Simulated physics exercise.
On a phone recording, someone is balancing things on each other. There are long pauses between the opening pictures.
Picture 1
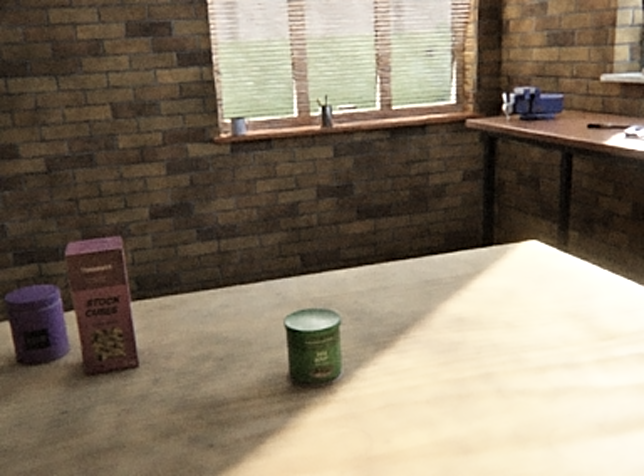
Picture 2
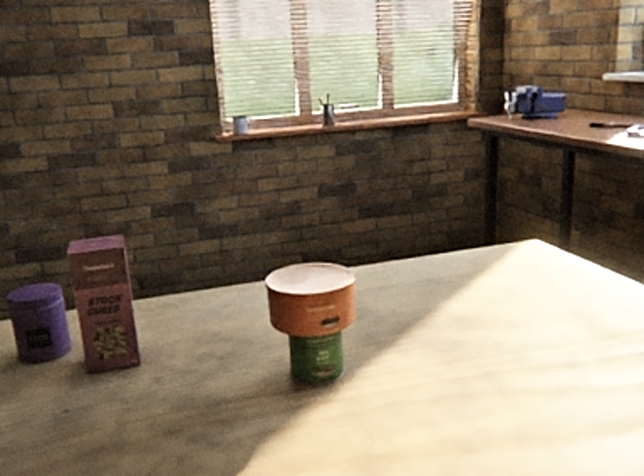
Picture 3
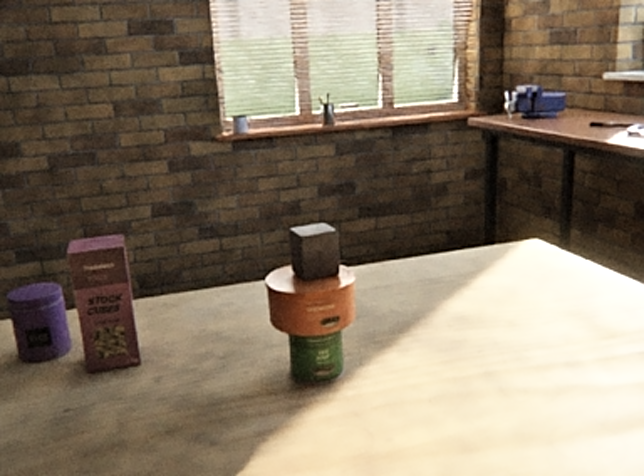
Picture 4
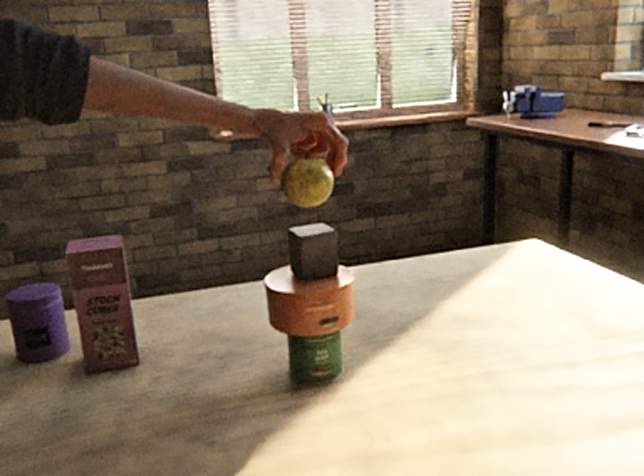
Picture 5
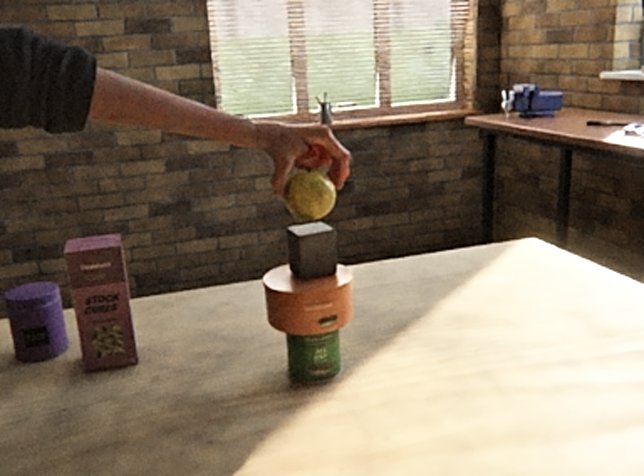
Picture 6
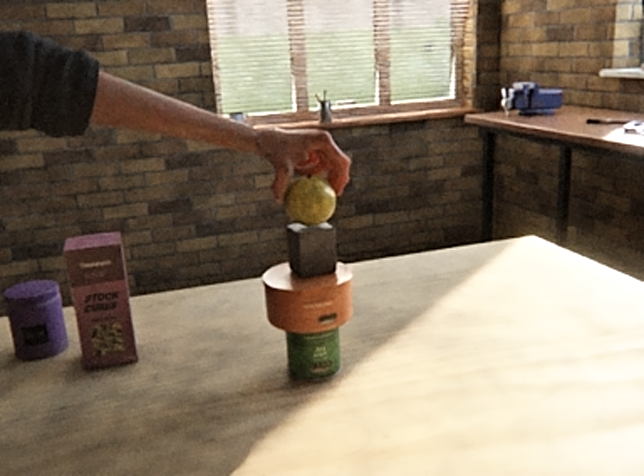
A hand lowers a yellow apple onto a grey block stacked above an orange tub.
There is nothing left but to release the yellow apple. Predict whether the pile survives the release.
Firm.
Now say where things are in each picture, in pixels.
The last thing is not in view yet, in the first picture.
The last thing is not in view yet; green pot (316, 346), in the second picture.
The last thing is not in view yet; purple jar (40, 322), in the third picture.
On its way; yellow apple (307, 182); grey block (313, 251), in the fourth picture.
On its way; yellow apple (310, 195); pink carton (103, 302), in the fifth picture.
In place under the hand; yellow apple (310, 201); orange tub (309, 295), in the sixth picture.
Then, 0.20 s later than the last frame, all is still.
Then, 0.70 s later than the last frame, yellow apple resting near (310, 201).
When it is over, all 6 as before. End places, in pixels of the last picture, yellow apple near (310, 201). The pile keeps its balance.
